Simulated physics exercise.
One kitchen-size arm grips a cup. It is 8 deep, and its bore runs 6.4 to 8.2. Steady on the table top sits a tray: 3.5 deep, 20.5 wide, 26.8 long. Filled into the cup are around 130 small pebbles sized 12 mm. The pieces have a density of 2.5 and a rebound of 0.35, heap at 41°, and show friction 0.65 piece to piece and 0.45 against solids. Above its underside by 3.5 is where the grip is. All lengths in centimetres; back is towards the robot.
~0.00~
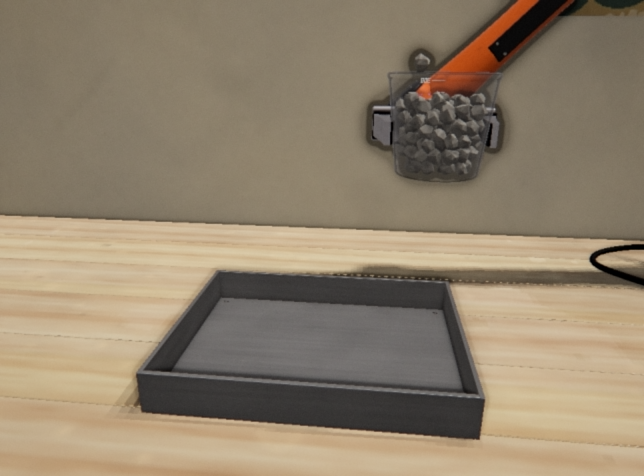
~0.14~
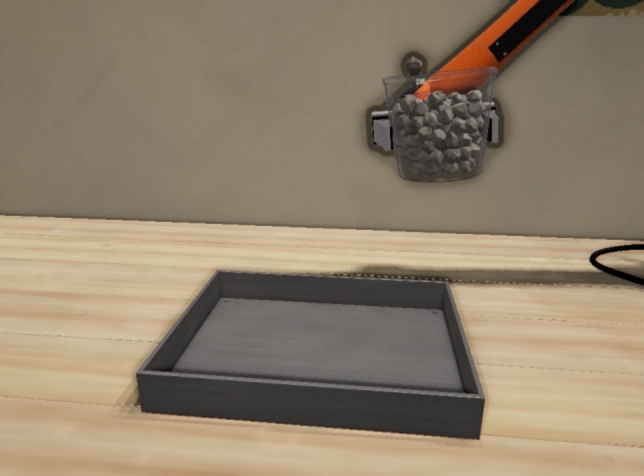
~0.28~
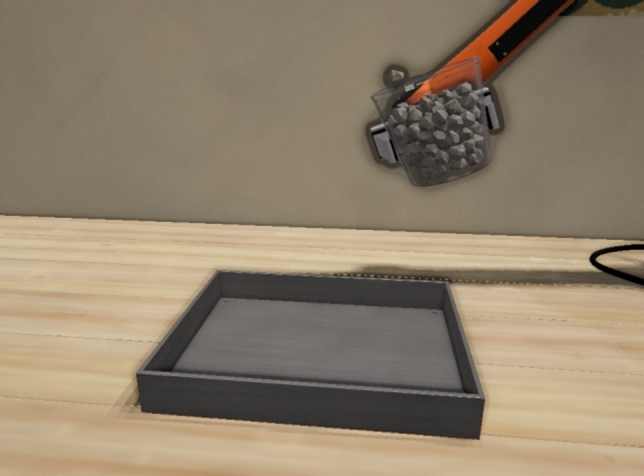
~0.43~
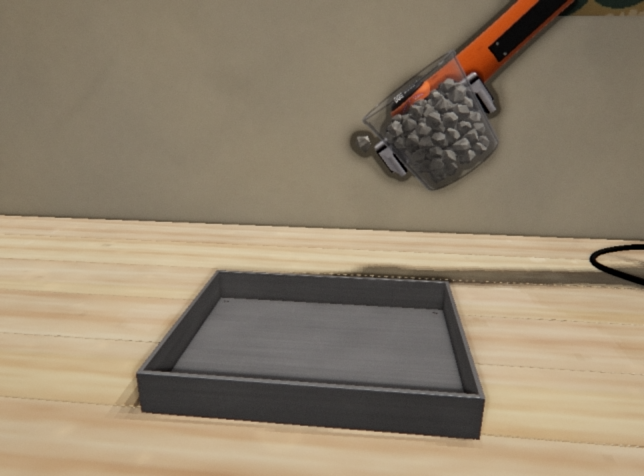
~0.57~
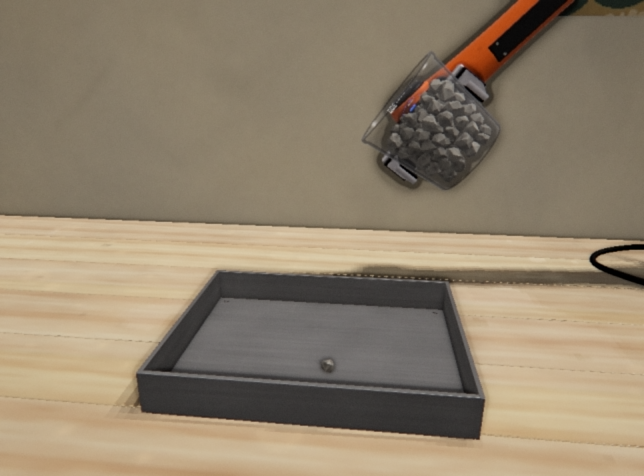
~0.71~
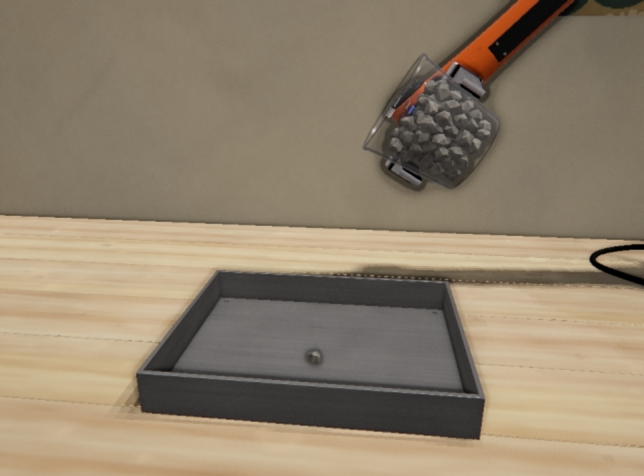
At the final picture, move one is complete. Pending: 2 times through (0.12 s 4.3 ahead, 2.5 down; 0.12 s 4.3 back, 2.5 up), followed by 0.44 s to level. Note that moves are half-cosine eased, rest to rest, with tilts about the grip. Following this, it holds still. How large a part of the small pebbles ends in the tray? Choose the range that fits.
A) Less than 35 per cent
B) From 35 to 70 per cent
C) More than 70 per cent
(A) Less than 35 per cent.
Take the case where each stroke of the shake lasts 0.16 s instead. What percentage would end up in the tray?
I'd expect close to 5 in a hundred.
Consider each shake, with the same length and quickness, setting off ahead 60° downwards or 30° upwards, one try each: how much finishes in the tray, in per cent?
0 and 60 %.
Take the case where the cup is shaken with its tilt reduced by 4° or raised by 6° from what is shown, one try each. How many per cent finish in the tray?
Roughly 10 and 20 percent.
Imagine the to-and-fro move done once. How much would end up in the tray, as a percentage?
Near 10 per cent.
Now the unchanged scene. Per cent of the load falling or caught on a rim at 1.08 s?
About 2 per cent.
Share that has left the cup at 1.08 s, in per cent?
Near 10 per cent so far.
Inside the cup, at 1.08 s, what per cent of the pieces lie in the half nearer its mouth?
Around 40 per cent of it.
After 1.08 s, tilted 59° forward, highest piece 22 above the table; 120 in the cup, 10 in the tray, 2 in flight or on a rim.
After 1.45 s, tilted 22° forward, highest piece 25 above the table; 114 in the cup, 18 in the tray.
After 1.83 s, level, highest piece 26 above the table; 114 in the cup, 18 in the tray.
After 2.88 s, level, highest piece 26 above the table; 114 in the cup, 18 in the tray.
At rest, 114 in the cup, 18 in the tray. That is 14 % in the tray.
